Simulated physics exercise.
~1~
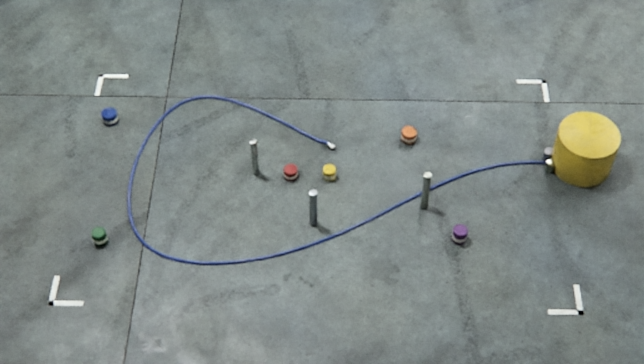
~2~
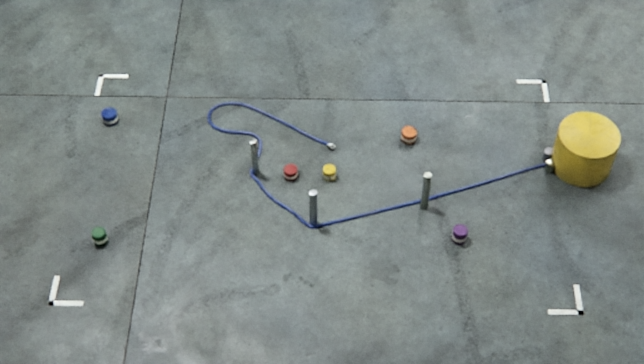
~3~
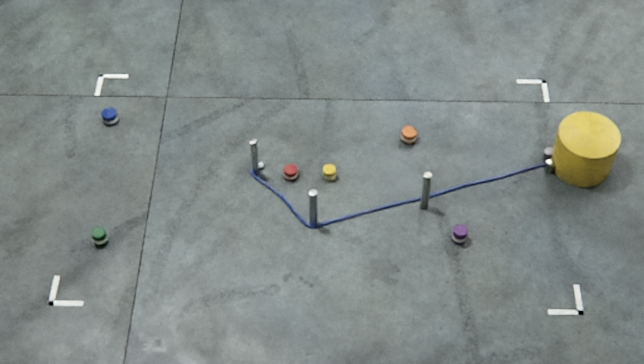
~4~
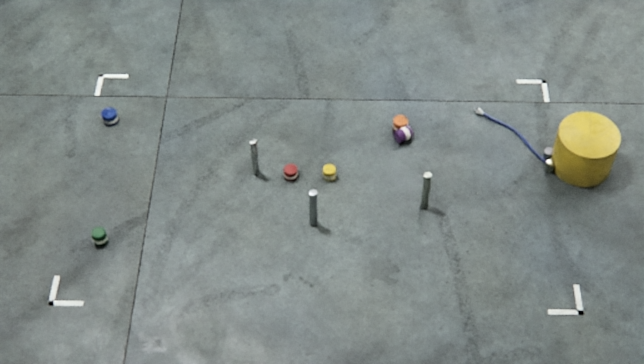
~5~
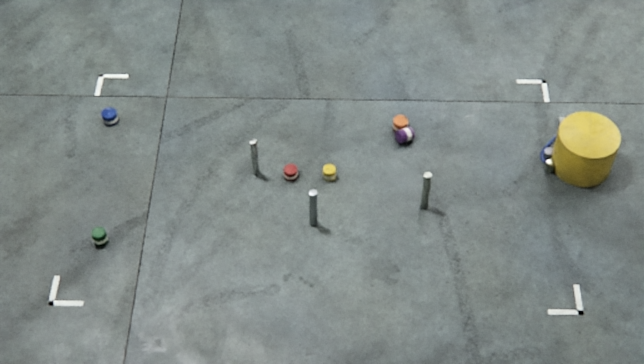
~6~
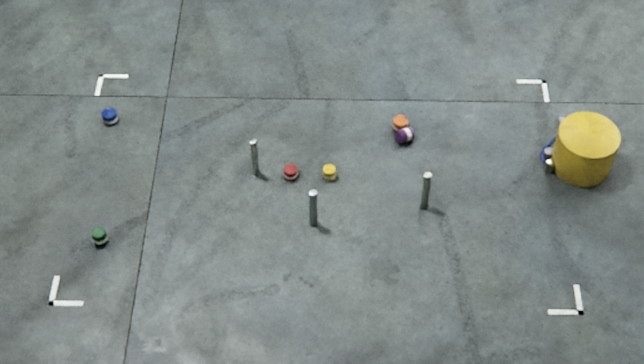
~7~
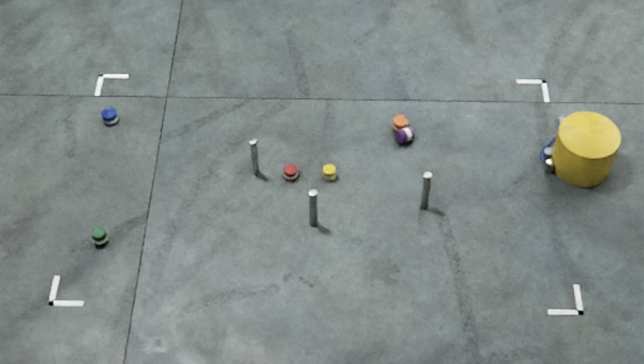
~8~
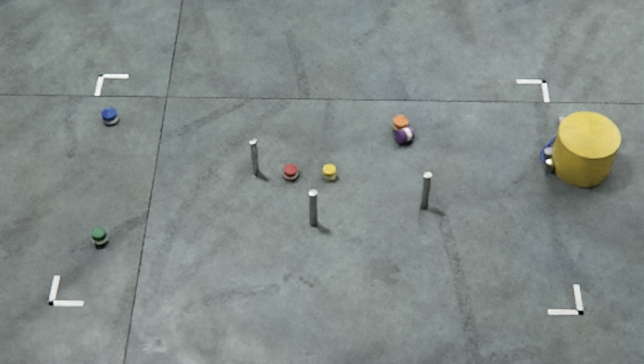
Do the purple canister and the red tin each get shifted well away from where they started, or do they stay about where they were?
The purple canister gets shifted well away and ends up on its side against the orange one, while the red tin hardly stirs.
